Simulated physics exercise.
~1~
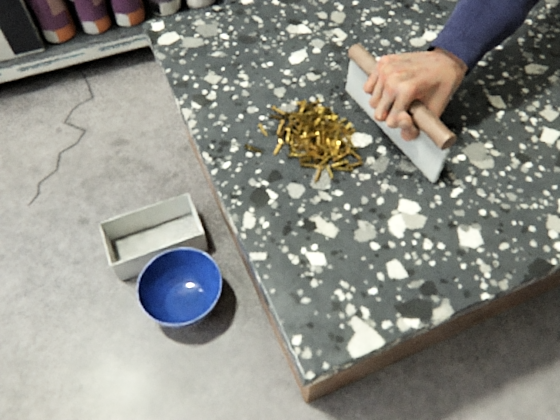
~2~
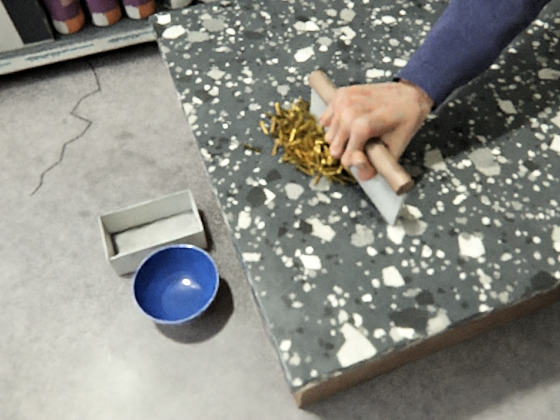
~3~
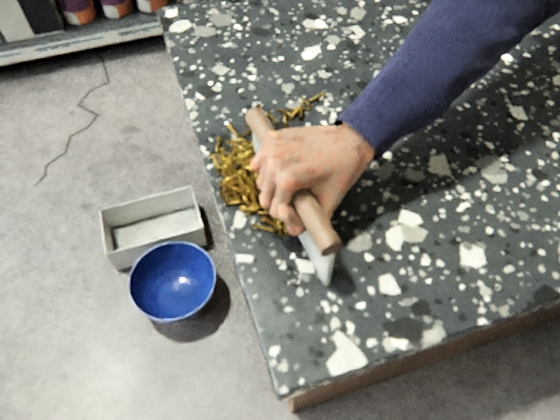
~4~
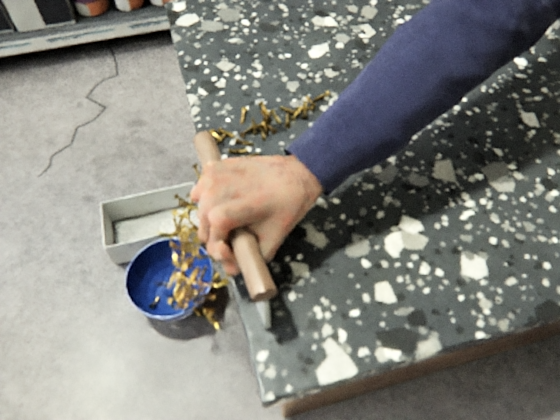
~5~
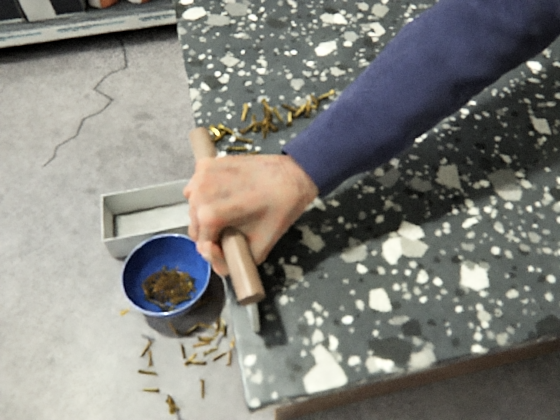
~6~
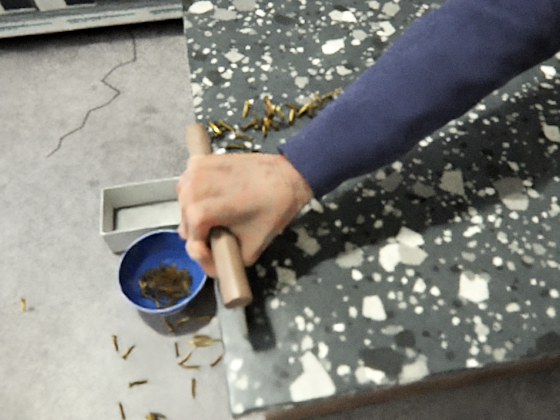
A hand-held scraper sweeps brassy pieces left, some into a blue bowl, some onto the floor.
